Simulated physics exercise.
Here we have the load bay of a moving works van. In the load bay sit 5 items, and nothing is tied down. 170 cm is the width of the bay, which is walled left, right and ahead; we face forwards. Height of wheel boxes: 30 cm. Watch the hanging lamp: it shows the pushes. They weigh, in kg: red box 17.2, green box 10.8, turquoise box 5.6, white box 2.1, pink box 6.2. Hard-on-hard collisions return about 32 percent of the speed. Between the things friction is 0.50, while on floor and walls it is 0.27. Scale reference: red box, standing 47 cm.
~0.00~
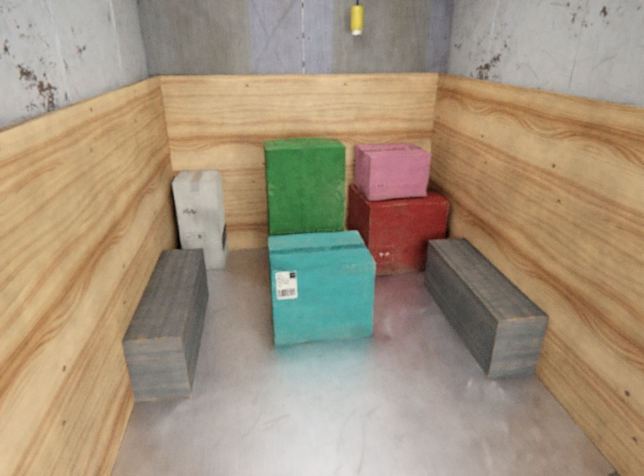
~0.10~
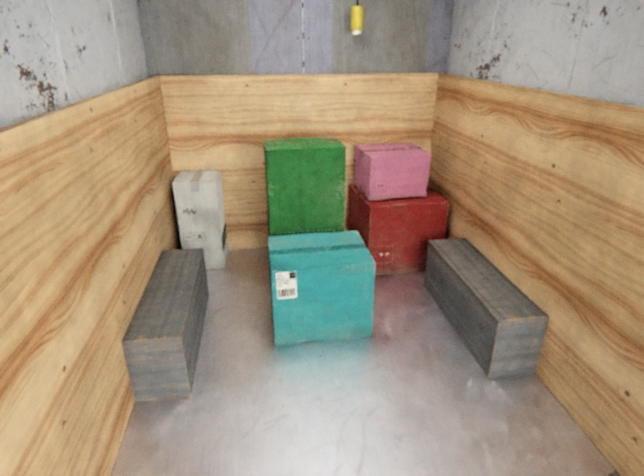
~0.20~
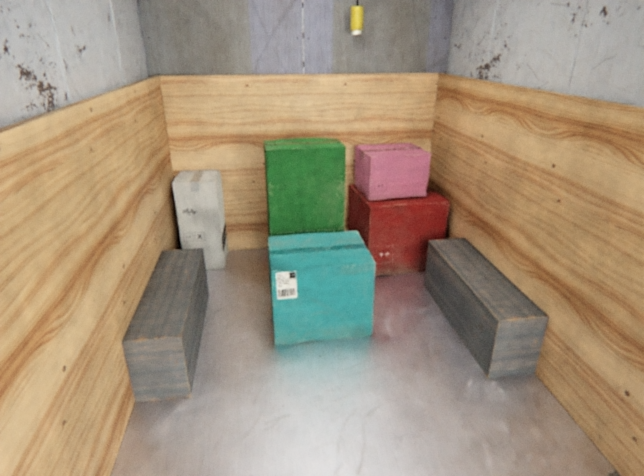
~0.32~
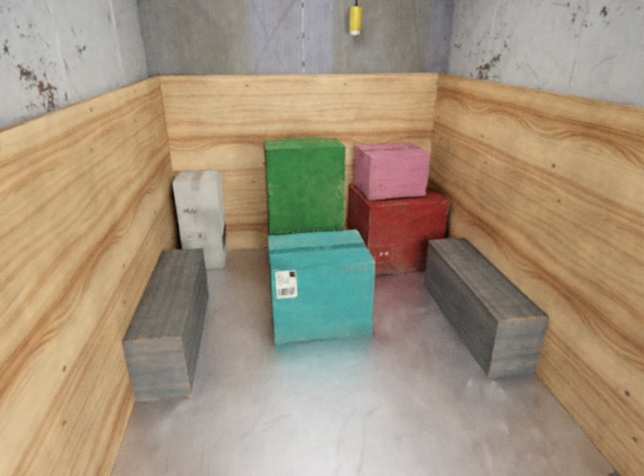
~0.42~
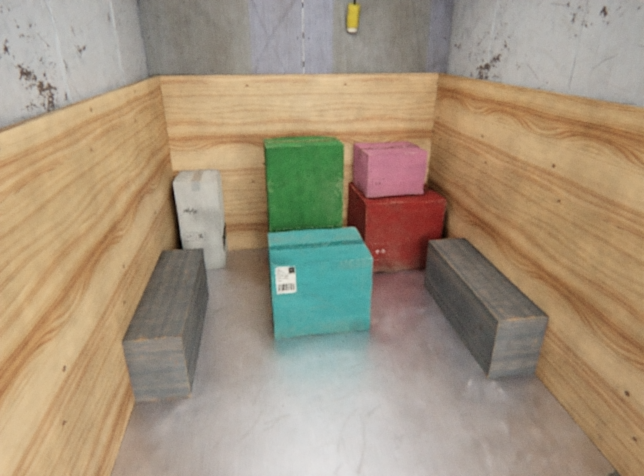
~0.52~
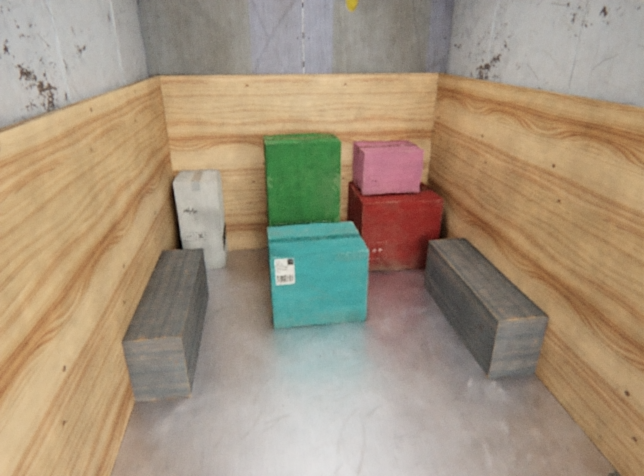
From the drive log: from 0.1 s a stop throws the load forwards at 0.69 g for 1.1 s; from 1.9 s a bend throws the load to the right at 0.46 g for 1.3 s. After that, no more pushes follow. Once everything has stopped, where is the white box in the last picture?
I would say it sits near (273, 217).
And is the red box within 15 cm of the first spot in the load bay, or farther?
In the end the red box remains stationary.
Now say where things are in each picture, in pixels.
The first picture shows no push; white box (203, 220); red box (394, 226).
The second picture shows no push; turquoise box (318, 285); pink box (391, 170).
The third picture shows push 0.28 g forwards; red box (394, 226); green box (304, 215).
The fourth picture shows push 0.61 g forwards; turquoise box (318, 284); pink box (390, 170).
The fifth picture shows push 0.69 g forwards; pink box (388, 168) 5 cm from its spot; red box (392, 224) 4 cm from its spot.
The sixth picture shows push 0.69 g forwards; white box (203, 220); turquoise box (315, 272) 13 cm from its spot.
By 1.52 s, no push; turquoise box 43 cm from its spot; green box 34 cm from its spot; pink box 9 cm from its spot.
By 2.52 s, push 0.46 g right; white box 17 cm from its spot near (230, 218); turquoise box 46 cm from its spot; green box 38 cm from its spot.
When it is over (3.8 s), not toppled but over 15 cm from the start, green box, turquoise box, white box and pink box; red box within 15 cm of the start. End places, in pixels of the last picture, white box near (273, 217).
